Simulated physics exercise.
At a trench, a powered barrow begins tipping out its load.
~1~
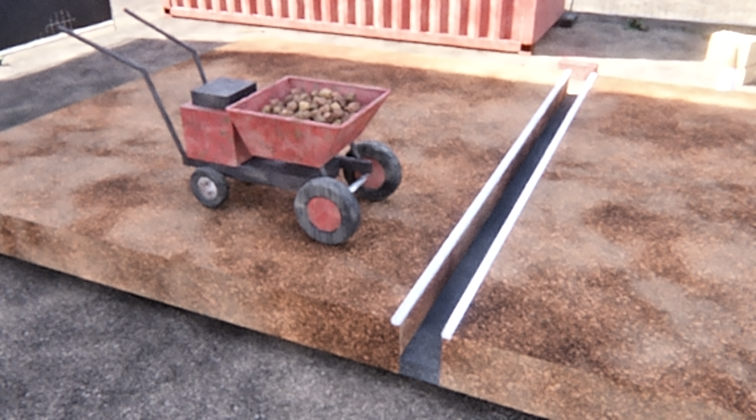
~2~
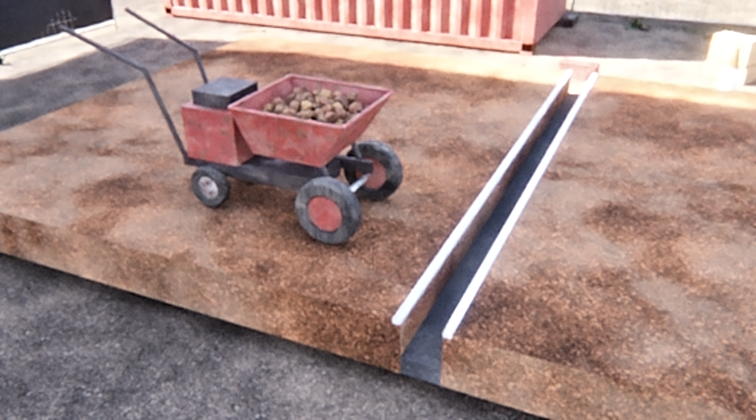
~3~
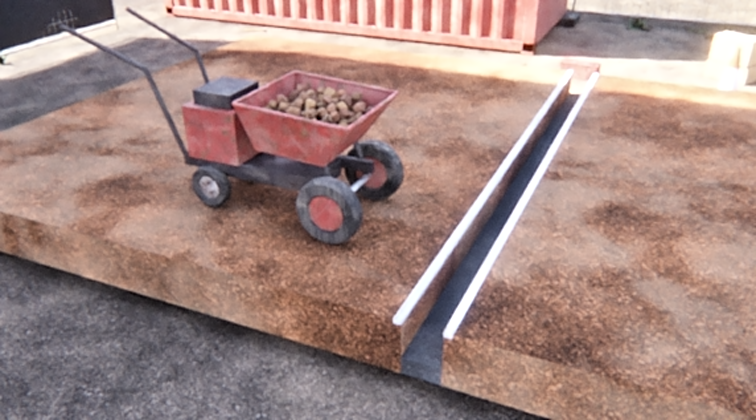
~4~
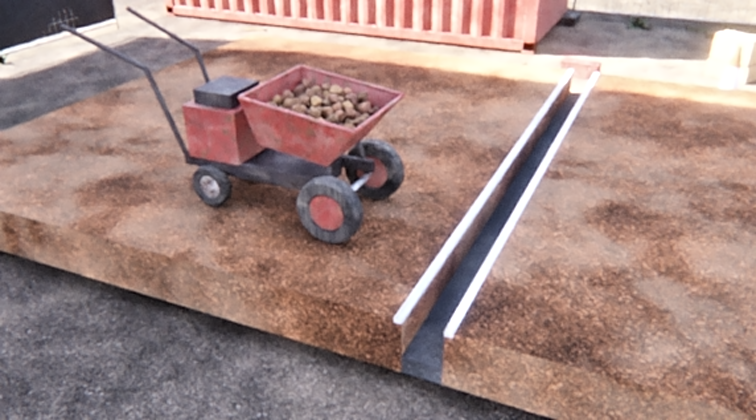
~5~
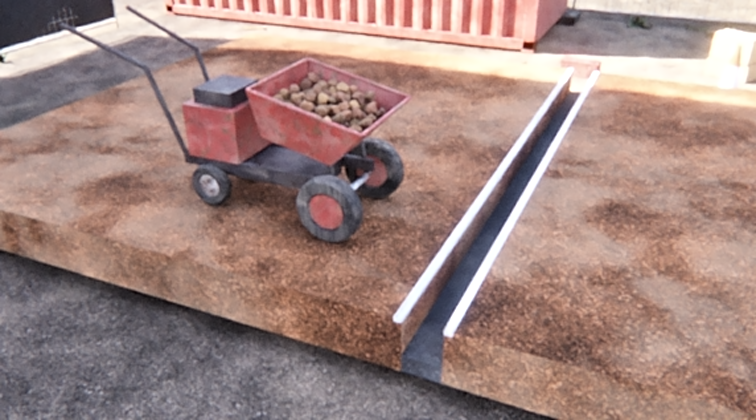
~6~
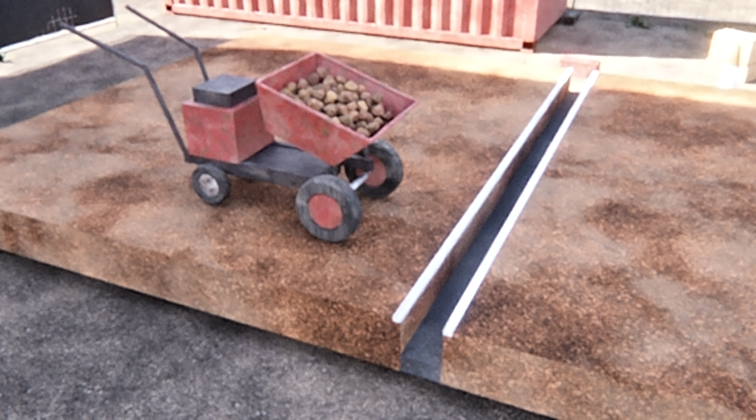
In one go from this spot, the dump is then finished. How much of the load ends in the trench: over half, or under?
More in than out.
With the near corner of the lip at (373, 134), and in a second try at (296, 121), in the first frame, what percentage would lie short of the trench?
First try: Some 0 %; second try: 60 %.
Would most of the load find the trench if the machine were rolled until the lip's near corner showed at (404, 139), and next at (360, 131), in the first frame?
Run 1 - a minority. Run 2 - a majority.
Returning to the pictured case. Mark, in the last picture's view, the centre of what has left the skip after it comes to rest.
Close to (473, 254) in the last view.
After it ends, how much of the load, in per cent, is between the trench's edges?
I'd put that share near 80 per cent.
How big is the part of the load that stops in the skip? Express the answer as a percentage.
Around 0 in a hundred.
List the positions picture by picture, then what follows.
Lip of the skip at (340, 128), level; top of the load at (314, 109), clay clods; first edge of the trench at (418, 288); far edge at (466, 300), the trench under half as wide as the skip, and about as deep as wide, in the first picture.
Lip of the skip at (342, 128), level; top of the load at (316, 108), in the second picture.
Lip of the skip at (347, 130), tipped barely; top of the load at (320, 107), in the third picture.
Lip of the skip at (354, 132), tipped a little; top of the load at (316, 103), in the fourth picture.
Lip of the skip at (362, 136), tipped a little; top of the load at (308, 99), in the fifth picture.
Lip of the skip at (370, 142), tipped clearly; top of the load at (316, 96); first edge of the trench at (419, 286); far edge at (467, 298), in the sixth picture.
Soon after the last picture, skip tipped steeply; all in the skip.
A little later, skip tipped right over; most in the skip; a small part short of the trench; about a quarter in or heaped over the trench; a stray few falling.
Later still, skip tipped right over; a small part in the skip; a small part short of the trench; most in or heaped over the trench; a small part beyond it.
At rest, skip tipped right over; a small part short of the trench; most in or heaped over the trench; a small part beyond it.
